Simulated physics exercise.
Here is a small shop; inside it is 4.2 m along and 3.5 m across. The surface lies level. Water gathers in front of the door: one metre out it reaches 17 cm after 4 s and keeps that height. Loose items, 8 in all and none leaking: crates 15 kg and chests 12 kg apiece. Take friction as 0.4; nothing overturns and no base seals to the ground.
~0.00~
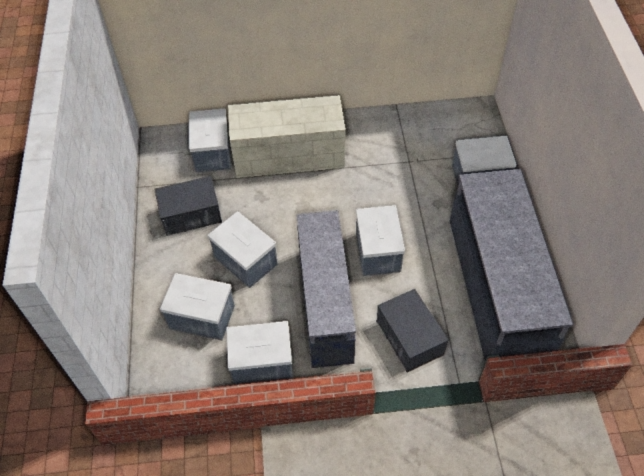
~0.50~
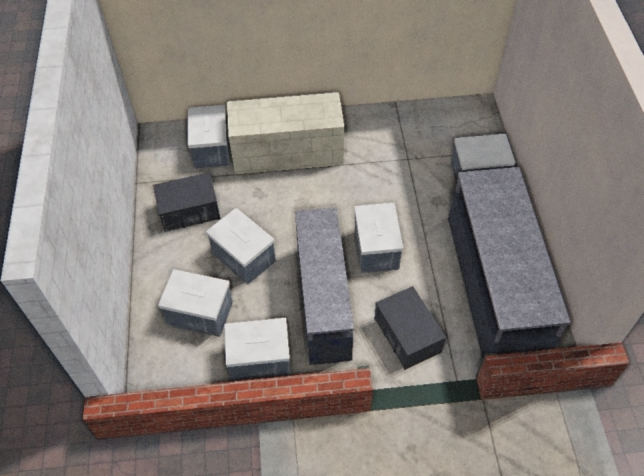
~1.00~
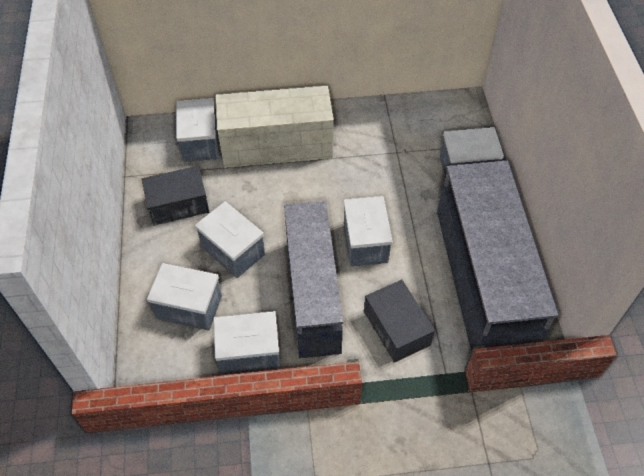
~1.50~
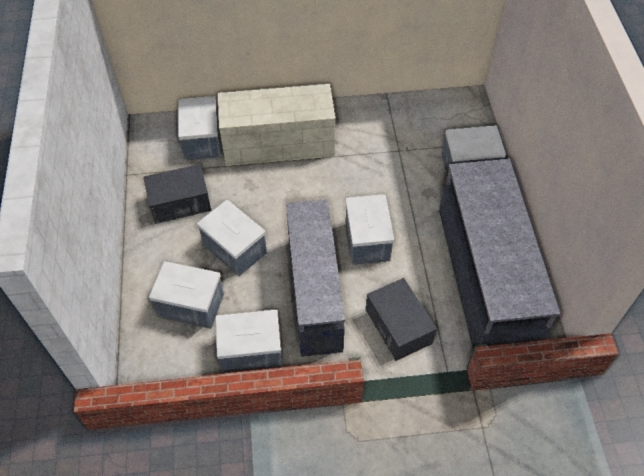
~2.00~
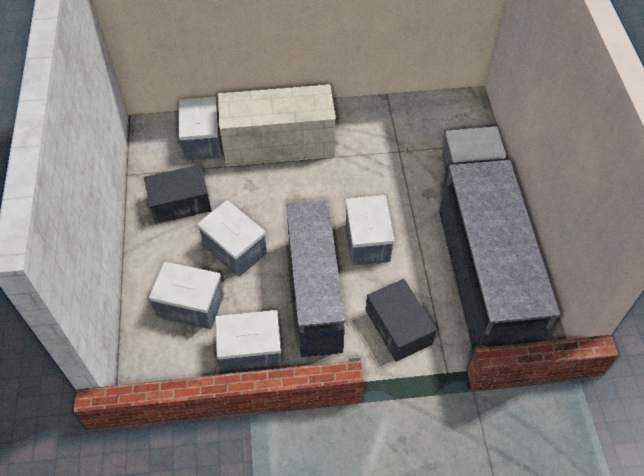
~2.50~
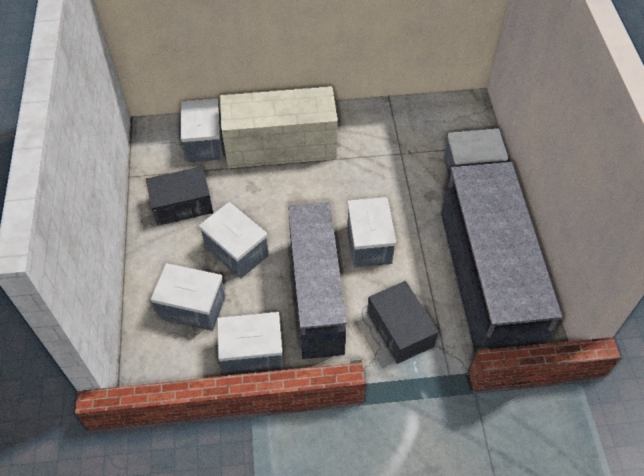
In the video, a small walled enclosure seen from above holds white, dark and grey blocks that stay in place while the view shifts slightly; water spreads over the paving outside and reaches the front opening.
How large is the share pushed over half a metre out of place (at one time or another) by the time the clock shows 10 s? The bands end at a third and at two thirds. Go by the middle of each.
It is under a third.
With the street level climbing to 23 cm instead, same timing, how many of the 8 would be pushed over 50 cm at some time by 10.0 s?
Then 4.
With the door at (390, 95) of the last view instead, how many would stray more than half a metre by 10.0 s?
Then 1.
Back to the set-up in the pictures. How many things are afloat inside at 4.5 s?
I count 0.
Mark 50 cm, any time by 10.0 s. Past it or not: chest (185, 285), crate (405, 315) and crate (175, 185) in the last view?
In turn: Less, past it, short of it.
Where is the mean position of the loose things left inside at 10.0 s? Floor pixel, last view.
At about (310, 211).
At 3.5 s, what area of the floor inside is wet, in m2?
About 1.0 m2.
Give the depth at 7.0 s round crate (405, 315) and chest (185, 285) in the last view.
About 5 and 0 cm.
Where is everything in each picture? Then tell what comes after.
The first picture shows a crate at (186, 197) rests on the ground; a chest at (208, 128), on the bottom; 0.0 m2 under water; 0 of 8 have shifted.
The second picture shows a crate at (185, 193), on the bottom; a chest at (207, 125) rests on the ground; water covers 0.0 m2; 0 of 8 have shifted.
The third picture shows a crate at (173, 186) rests on the ground; a chest at (195, 118) rests on the ground; 0.0 m2 under water; 0 of 8 have shifted.
The fourth picture shows a crate at (175, 185) rests on the ground; a chest at (197, 116) rests on the ground; 0.0 m2 under water; 0 of 8 have shifted.
The fifth picture shows a crate at (176, 185), on the bottom; a chest at (198, 116), on the bottom; water covers 0.0 m2; 0 of 8 have shifted.
The sixth picture shows a crate at (177, 187) rests on the ground; a chest at (200, 118), on the bottom; 0.2 m2 under water; 0 of 8 have shifted.
After 3.5 s 0 of 8 are over 50 cm from their spots; 0 afloat.
After 4.5 s 0 of 8 are over 50 cm from their spots; 0 afloat.
After 7.0 s 2 of 8 are over 50 cm from their spots; 1 afloat.
After 10.0 s 2 of 8 are over 50 cm from their spots, and 2 have been at some point; 4 afloat.
